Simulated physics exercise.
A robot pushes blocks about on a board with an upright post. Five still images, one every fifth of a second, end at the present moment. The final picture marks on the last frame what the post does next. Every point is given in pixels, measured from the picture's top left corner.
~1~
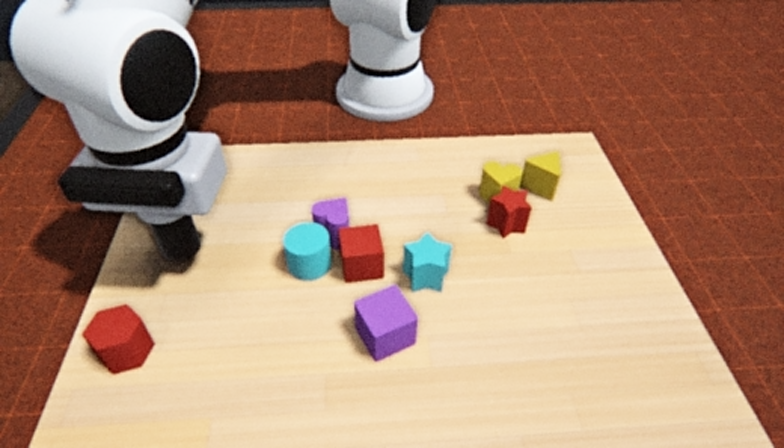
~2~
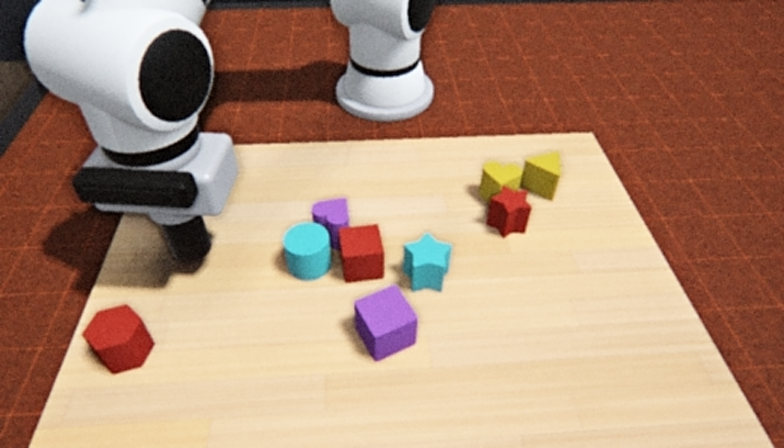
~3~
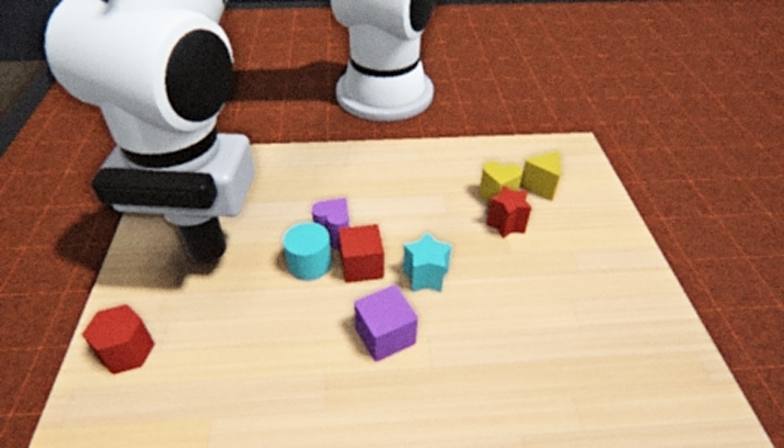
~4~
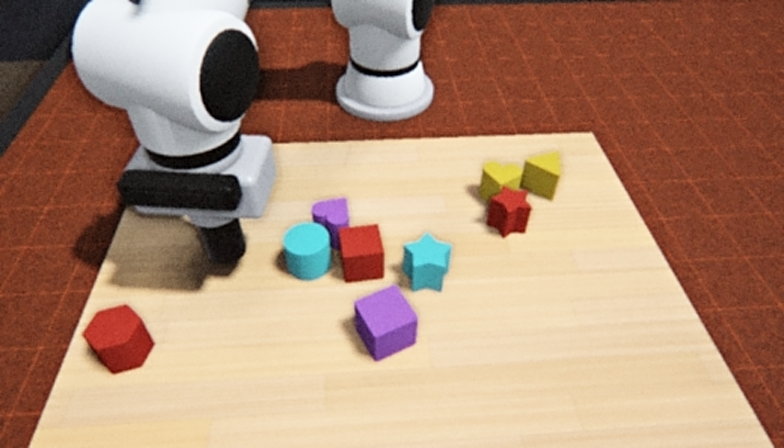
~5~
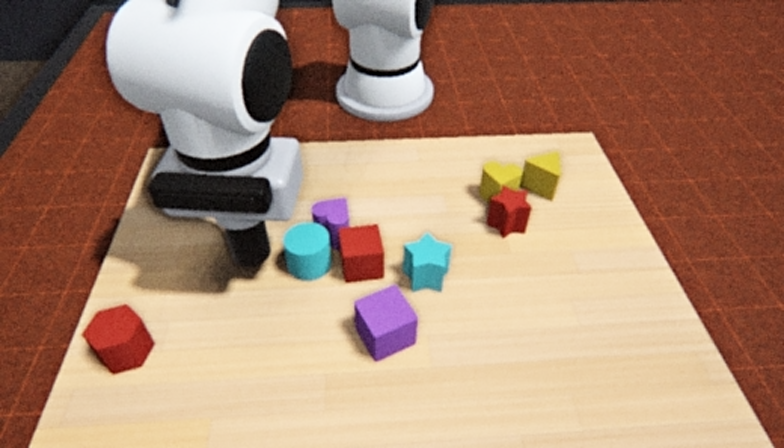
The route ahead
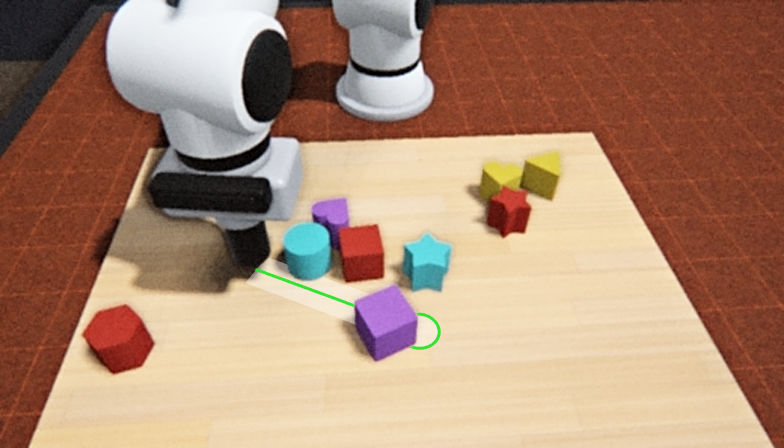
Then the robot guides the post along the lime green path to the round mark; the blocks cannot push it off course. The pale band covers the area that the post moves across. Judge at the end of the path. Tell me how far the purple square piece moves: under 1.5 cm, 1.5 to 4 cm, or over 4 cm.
The distance will be above 4 cm.
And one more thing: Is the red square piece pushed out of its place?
My answer is yes.
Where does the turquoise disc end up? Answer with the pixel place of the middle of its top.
So, by the moment the path ends, you'll find the top centre of the turquoise disc at (340, 238).
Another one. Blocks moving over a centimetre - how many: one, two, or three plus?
I foresee three or more blocks being moved.
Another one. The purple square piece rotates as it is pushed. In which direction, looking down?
If we look at it from overhead, the purple square piece pivots clockwise.
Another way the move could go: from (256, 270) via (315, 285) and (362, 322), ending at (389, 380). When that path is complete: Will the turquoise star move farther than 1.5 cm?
No - that is not the case.
Path on the board, from (256, 270) to (419, 331).
On the path given first. One third of the way, post (305, 272); turquoise disc (334, 238); red square piece (378, 236), turned 15° clockwise.
Two thirds of the way, post (361, 293); turquoise disc (340, 238); red square piece (383, 235), turned 15° clockwise; purple square piece (389, 311).
At the end, post (420, 315); turquoise disc (340, 238); red square piece (383, 235), turned 15° clockwise; purple square piece (437, 344), turned 30° clockwise; turquoise star in place.
